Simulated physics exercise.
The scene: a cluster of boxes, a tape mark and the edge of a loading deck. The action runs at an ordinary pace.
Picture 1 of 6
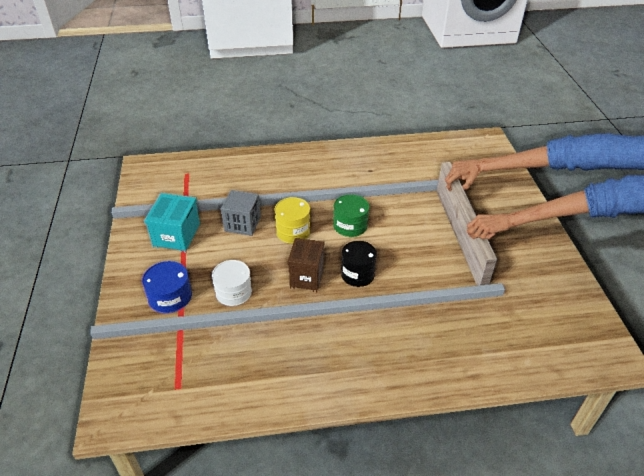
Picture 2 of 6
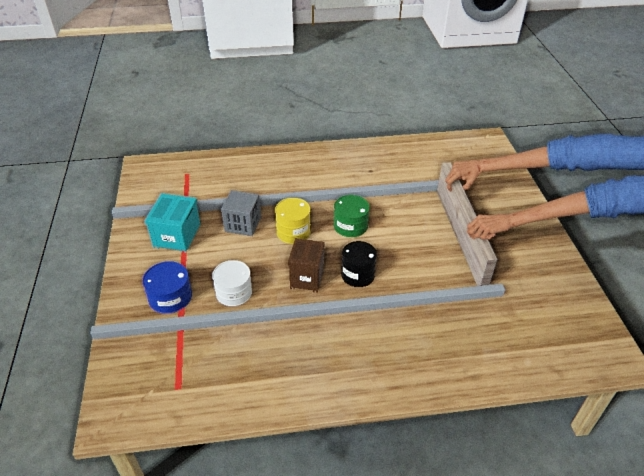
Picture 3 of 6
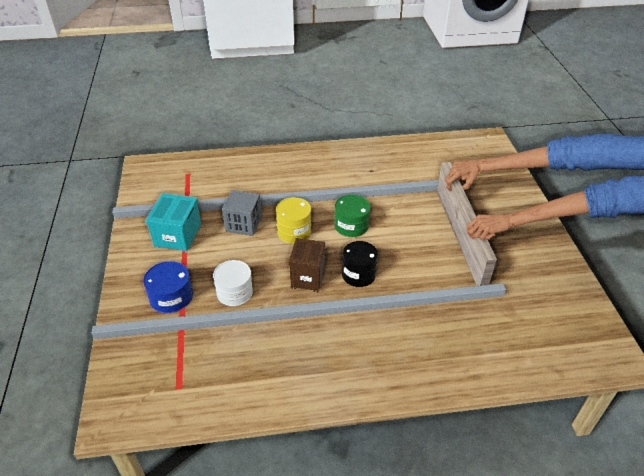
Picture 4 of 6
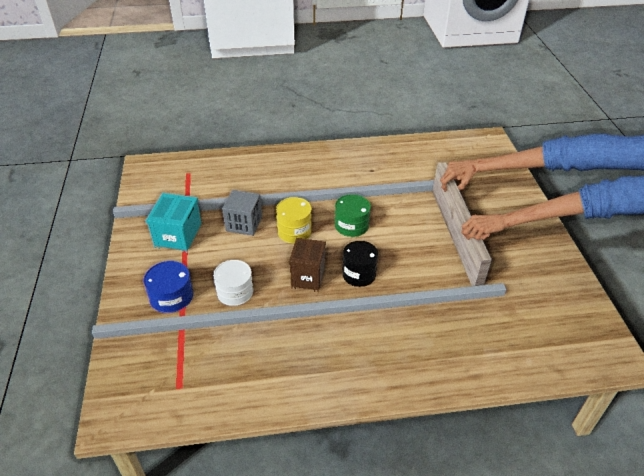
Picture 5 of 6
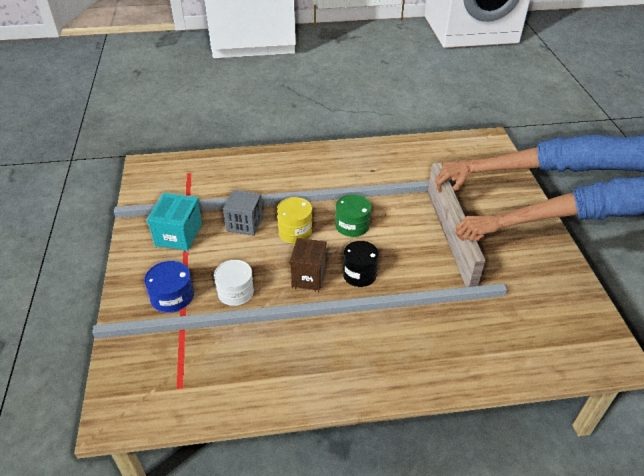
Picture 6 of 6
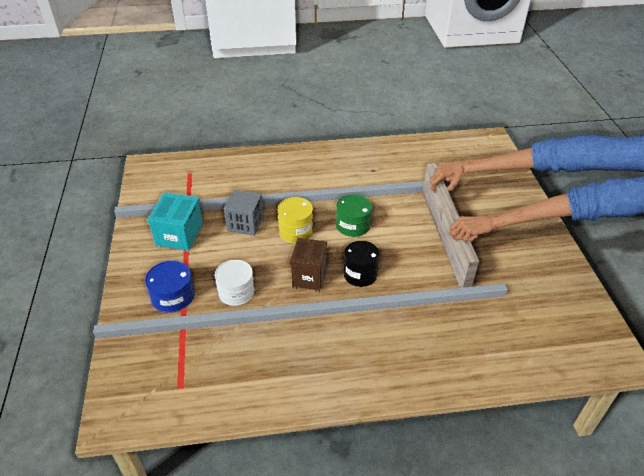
To begin with, two hands hold a wooden plank upright between two grey rails on a wooden table, right of eight coloured canisters and boxes near a red line. The hands then slide the plank slightly left, leaving a gap, while the canisters and boxes stay practically still.
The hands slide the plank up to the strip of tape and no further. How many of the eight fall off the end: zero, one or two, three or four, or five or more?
The tally of those that come down is below three but not nil.
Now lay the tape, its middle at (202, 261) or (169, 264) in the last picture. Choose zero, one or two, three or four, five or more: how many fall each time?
1 or 2; just one or two.
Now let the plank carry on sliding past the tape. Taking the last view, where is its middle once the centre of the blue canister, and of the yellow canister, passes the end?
Blue canister over the end: About (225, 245). Yellow canister over the end: About (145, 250).
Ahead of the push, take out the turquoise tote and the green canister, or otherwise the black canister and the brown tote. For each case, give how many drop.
1 and 0.
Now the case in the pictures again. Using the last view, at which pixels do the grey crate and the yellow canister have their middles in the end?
Final positions - grey crate around (171, 212), yellow canister around (144, 262).
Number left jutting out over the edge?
Answer: 1.
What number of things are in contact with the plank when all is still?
Total: 3.
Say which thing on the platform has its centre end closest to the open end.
The turquoise tote is foremost.
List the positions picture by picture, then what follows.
Blue canister (168, 287); turquoise tote (174, 223); white canister (232, 283); plank (463, 222); tape (183, 263), in the first picture.
Turquoise tote (174, 223); brown tote (307, 266), in the second picture.
White canister (233, 283); yellow canister (294, 221), in the third picture.
Blue canister (169, 287); grey crate (243, 213), in the fourth picture.
Turquoise tote (176, 222); green canister (353, 216), in the fifth picture.
Blue canister (170, 286); turquoise tote (177, 222); white canister (235, 282); plank (448, 223); tape (186, 262), in the sixth picture.
Early on, none off yet; blue canister at rest near (170, 286); turquoise tote at rest near (177, 222); white canister at rest near (235, 282).
A while later, none off yet; blue canister travelled a little near (152, 288); turquoise tote at rest near (177, 222); white canister travelled about its own width near (192, 292).
Finally, the number that fall off is one or two; lost, white canister and blue canister.
